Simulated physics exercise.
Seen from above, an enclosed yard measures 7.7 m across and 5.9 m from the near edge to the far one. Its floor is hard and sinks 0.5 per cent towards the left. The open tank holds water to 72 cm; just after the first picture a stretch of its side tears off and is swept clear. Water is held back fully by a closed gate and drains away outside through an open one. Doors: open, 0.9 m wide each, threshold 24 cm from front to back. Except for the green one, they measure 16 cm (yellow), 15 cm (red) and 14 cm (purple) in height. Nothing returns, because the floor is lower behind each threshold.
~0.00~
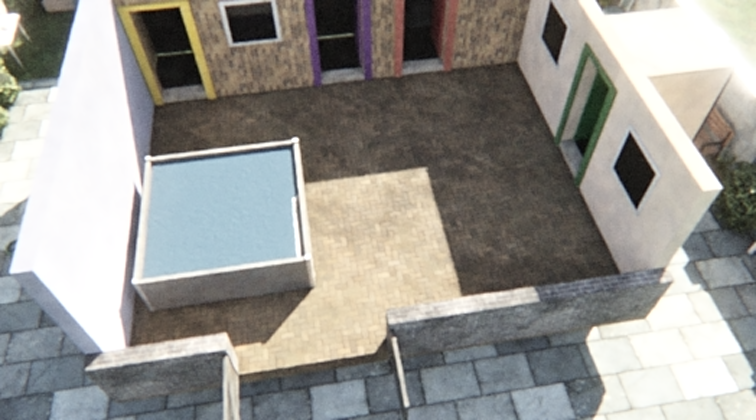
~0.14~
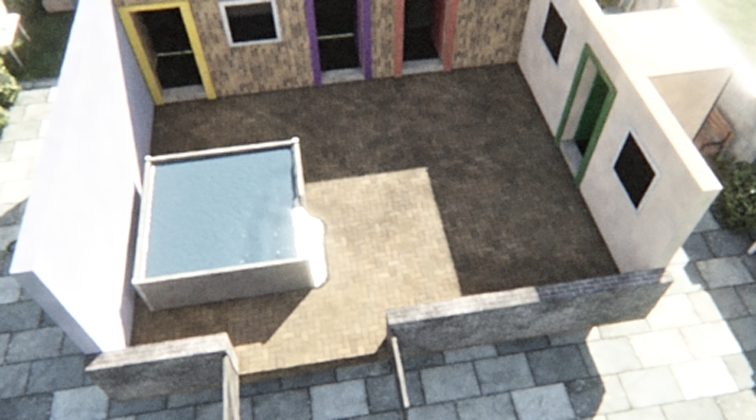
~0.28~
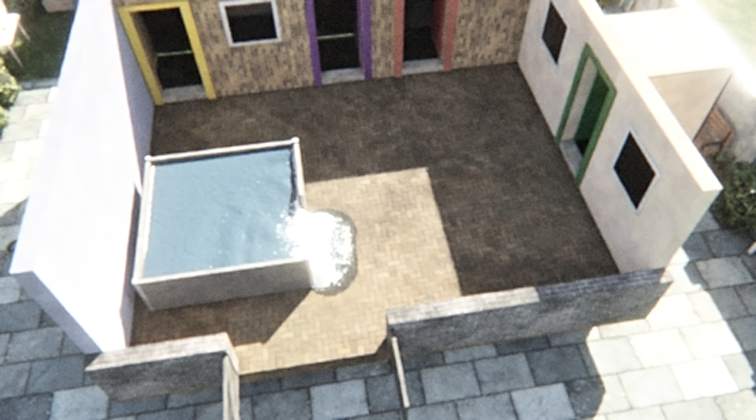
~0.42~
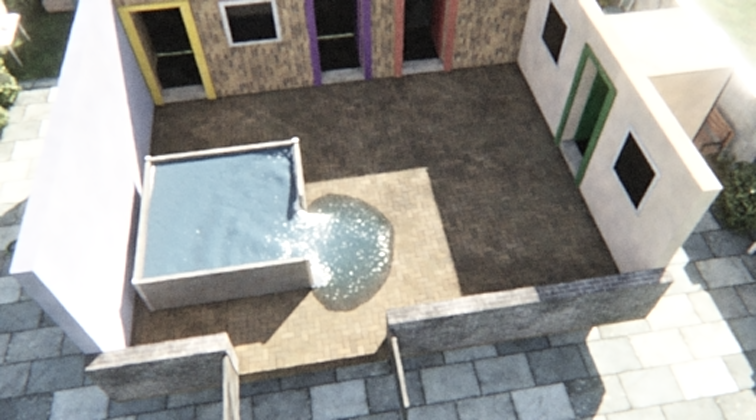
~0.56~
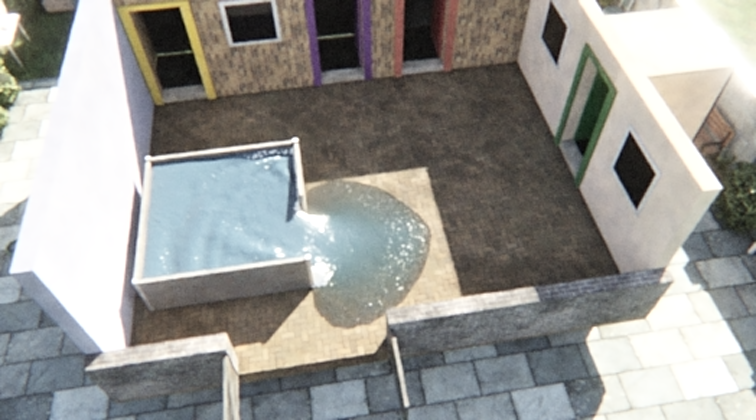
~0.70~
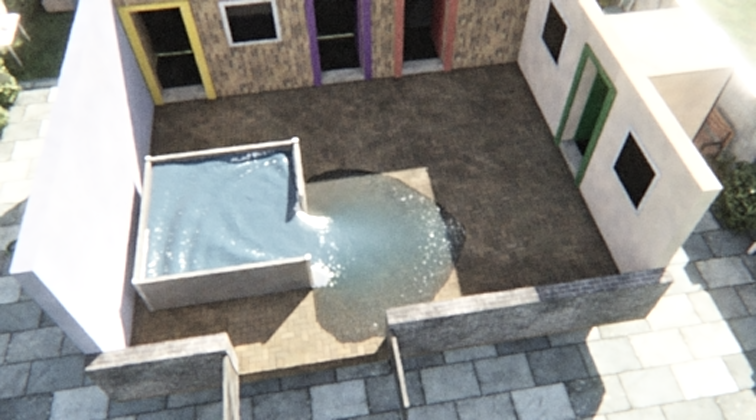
Water in the raised, open tank at the left of a walled yard lies still, then bursts through a gap in the tank's right side. It splashes white onto the brown paving and spreads rightward in a widening, rounded, glinting sheet, while the surface inside the tank ripples.
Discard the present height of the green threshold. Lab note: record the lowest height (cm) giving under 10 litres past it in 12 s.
Lowest height: 19 cm.
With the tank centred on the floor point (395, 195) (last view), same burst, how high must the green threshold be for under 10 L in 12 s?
A minimum of about 32 cm.
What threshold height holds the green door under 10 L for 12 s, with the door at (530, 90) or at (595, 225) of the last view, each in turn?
First place around 18 cm, second around 27 cm.
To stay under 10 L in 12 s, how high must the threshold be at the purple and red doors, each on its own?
Some 7.0 cm for purple, some 17 cm for red.
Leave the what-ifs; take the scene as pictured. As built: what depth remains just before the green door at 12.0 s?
It stands about 10.0 centimetres deep.
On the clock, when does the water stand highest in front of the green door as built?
3.4 s.
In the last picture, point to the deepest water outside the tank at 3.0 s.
At about pixel (594, 282).
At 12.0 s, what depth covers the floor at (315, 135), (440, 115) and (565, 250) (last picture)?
Approx. 5 / 9 / 7 cm.
After 1.4 s water covers 35 % of the floor, deepest (42 cm) near (317, 264); it has not reached the green door.
After 3.0 s water covers 50 % of the floor, deepest (40 cm) near (594, 282); 22 cm at the green door, 8 litres in over its 16 cm threshold.
After 12.0 s water covers 95 % of the floor, deepest (20 cm) near (152, 133); 10 cm at the green door, 27 litres in over its 16 cm threshold.
At the green door as built, the water arrived by 1.8 s and peaked near 23 cm at 3.4 s.
With a threshold of 16.5 cm, 23 litres would have come in within the 12 s; with 22 cm, 1 litre. So under 10 litres takes about 19 cm.
